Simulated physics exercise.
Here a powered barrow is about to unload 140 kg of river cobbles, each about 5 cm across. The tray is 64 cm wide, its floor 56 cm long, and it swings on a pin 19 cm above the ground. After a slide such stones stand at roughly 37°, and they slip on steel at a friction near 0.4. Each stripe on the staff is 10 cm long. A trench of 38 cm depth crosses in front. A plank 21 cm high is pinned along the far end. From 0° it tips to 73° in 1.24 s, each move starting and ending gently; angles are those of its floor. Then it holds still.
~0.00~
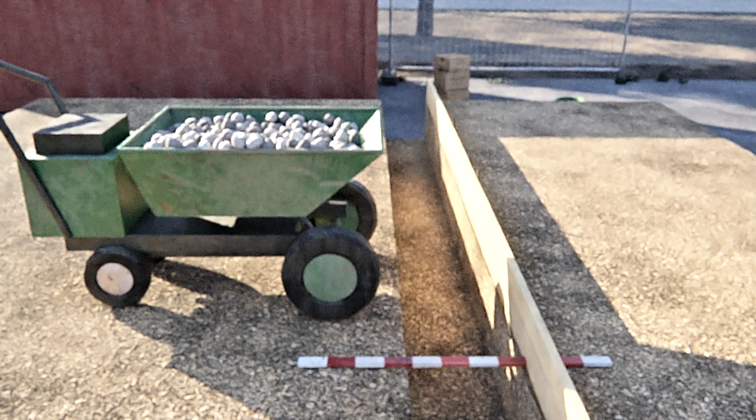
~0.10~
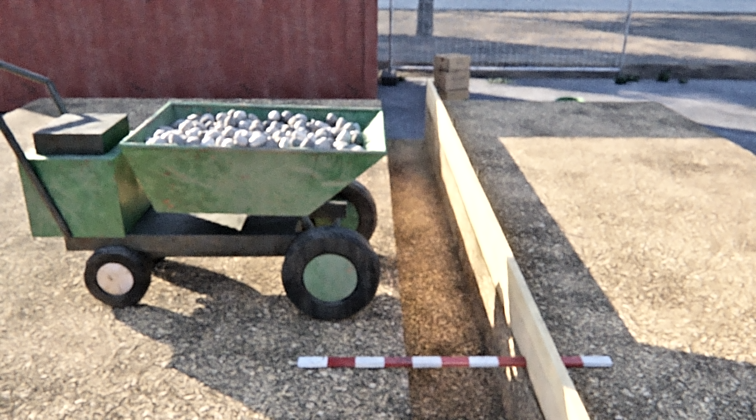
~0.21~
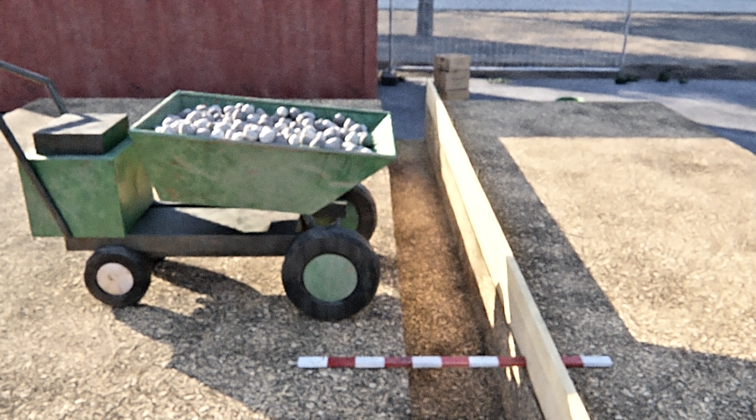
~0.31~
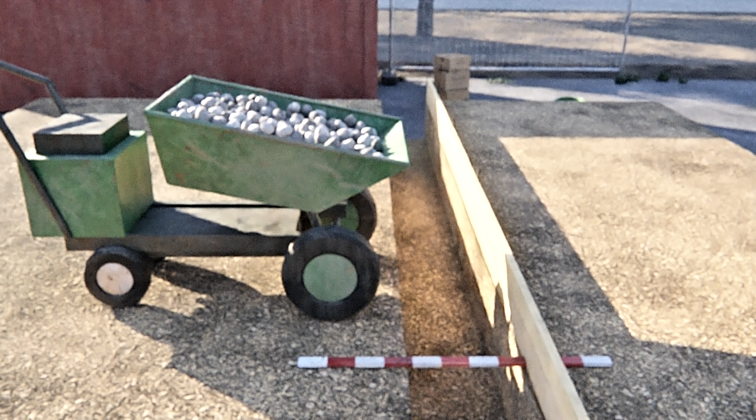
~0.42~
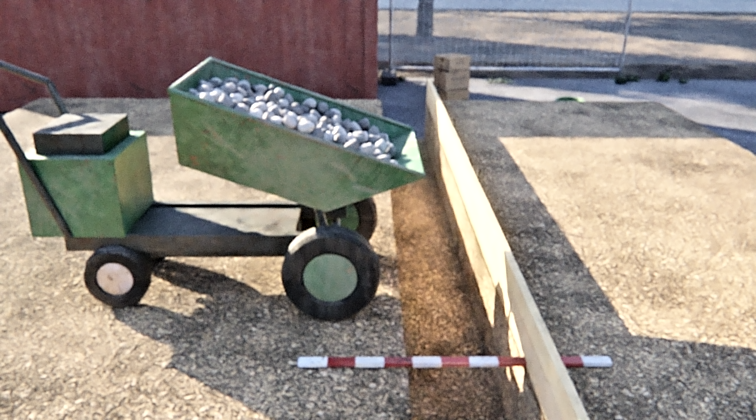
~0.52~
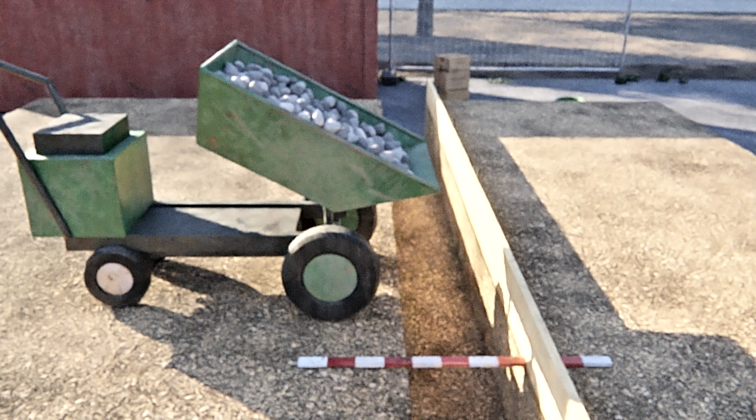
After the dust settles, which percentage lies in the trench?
About 76 per cent.
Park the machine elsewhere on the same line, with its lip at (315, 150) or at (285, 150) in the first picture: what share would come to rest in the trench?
First some 100, then 100 per cent.
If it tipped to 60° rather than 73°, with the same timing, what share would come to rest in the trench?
It would be near 65 per cent.
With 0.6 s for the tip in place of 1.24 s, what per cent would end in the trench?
Then about 55 per cent.
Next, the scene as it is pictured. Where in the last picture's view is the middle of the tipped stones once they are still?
Their middle is at about (468, 338).
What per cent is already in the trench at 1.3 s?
About 30 per cent by then.
After 0.9 s the floor is at 62°; 99 % in the tray, 1 % in the trench; the foremost stones are at (480, 238).
After 1.3 s the floor is at 73°; 53 % in the tray, 32 % in the trench, 15 % past the trench; the foremost stones are at (601, 293).
After 1.7 s the floor is at 73°; 26 % in the tray, 50 % in the trench, 24 % past the trench; the foremost stones are at (699, 296).
After 3.6 s the floor is at 73°; 0 % in the tray, 76 % in the trench, 24 % past the trench; the foremost stones are past the picture's edge.
